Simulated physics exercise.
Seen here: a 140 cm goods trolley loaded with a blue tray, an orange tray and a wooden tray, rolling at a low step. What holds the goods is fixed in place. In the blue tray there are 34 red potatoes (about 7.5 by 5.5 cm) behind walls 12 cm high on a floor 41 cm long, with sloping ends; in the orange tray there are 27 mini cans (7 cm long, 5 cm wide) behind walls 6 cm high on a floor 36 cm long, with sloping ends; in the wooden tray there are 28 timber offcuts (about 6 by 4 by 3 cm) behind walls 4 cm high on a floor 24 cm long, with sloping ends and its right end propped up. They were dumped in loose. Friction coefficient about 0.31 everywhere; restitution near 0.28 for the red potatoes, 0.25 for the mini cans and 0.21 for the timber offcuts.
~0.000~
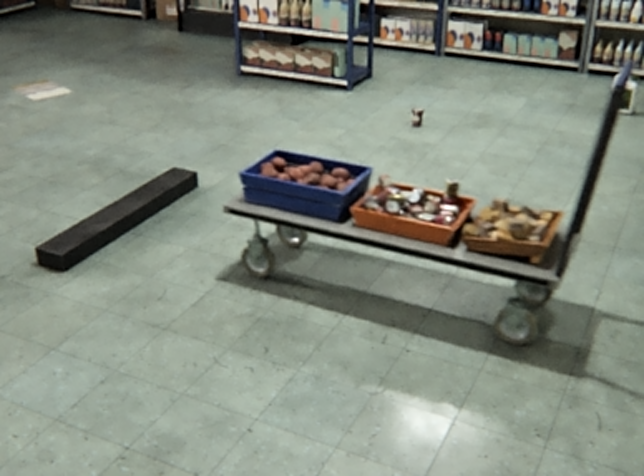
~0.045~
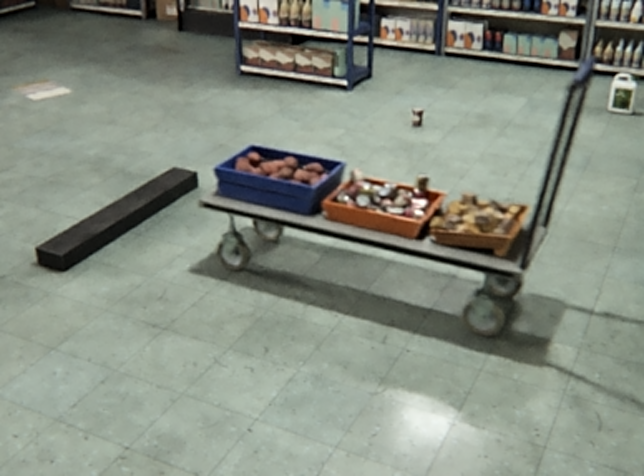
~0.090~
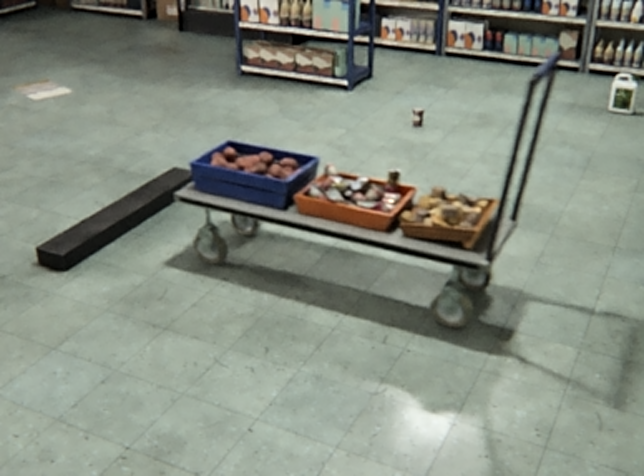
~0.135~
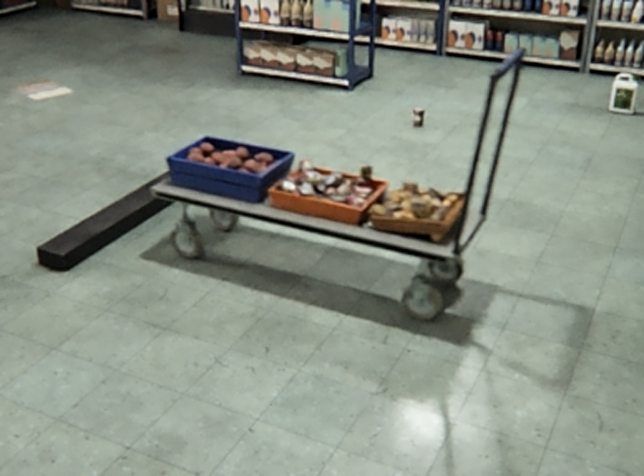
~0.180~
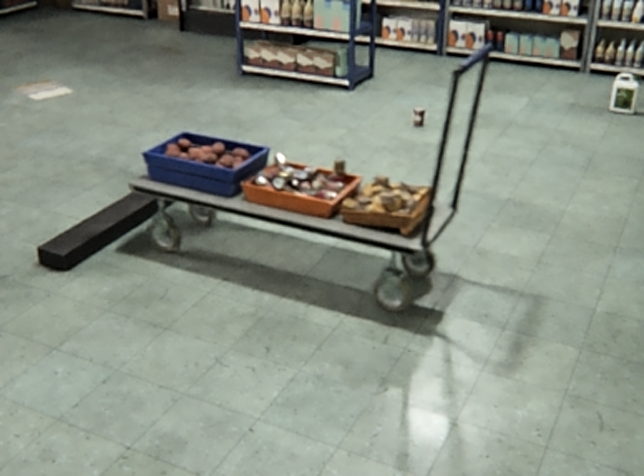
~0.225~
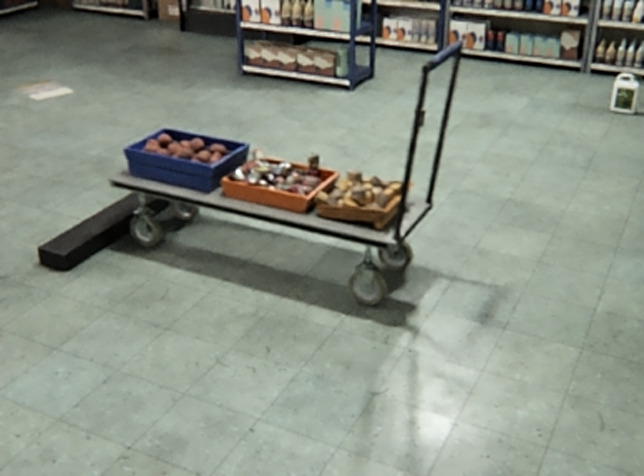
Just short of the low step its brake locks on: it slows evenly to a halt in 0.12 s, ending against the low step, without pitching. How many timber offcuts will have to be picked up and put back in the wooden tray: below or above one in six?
It sheds over a sixth of them.
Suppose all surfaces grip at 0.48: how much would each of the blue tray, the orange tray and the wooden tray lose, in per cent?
In that case blue tray 0, orange tray 20, wooden tray 50 per cent.
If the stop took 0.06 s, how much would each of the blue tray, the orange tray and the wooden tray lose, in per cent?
In that case blue tray 10, orange tray 20, wooden tray 60 per cent.
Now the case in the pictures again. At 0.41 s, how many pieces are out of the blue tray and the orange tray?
Out by then, roughly: Blue tray 0, orange tray 3.
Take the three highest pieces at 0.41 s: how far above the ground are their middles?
About 54 cm.
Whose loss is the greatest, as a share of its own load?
It is the wooden tray.
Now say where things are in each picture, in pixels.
In the first picture (each is followed by its nearest rim corner in this view), wooden tray, (544, 244); orange tray, (451, 228); 71 cm short of the stop; none out.
Wooden tray, (509, 236); orange tray, (419, 221); 58 cm short of the stop, in the second picture.
Wooden tray, (475, 229); orange tray, (388, 215); 45 cm short of the stop, in the third picture.
Wooden tray, (442, 222); orange tray, (359, 208); 32 cm short of the stop, in the fourth picture.
Wooden tray, (411, 215); orange tray, (330, 202); 20 cm short of the stop, in the fifth picture.
Wooden tray, (384, 210); orange tray, (306, 197); stopping; none out, in the sixth picture.
After 0.29 s, blue tray 34 in, 0 out, orange tray 27 in, 0 out and wooden tray 26 in, 2 out.
After 0.41 s, blue tray 34 in, 0 out, orange tray 24 in, 3 out and wooden tray 16 in, 12 out.
After 0.64 s, blue tray 33 in, 1 out, orange tray 21 in, 6 out and wooden tray 15 in, 13 out.
Final count (at 1.14 s), blue tray 33 in, 1 out, orange tray 21 in, 6 out and wooden tray 15 in, 13 out. Asked share, 13 of 28, 46 per cent.
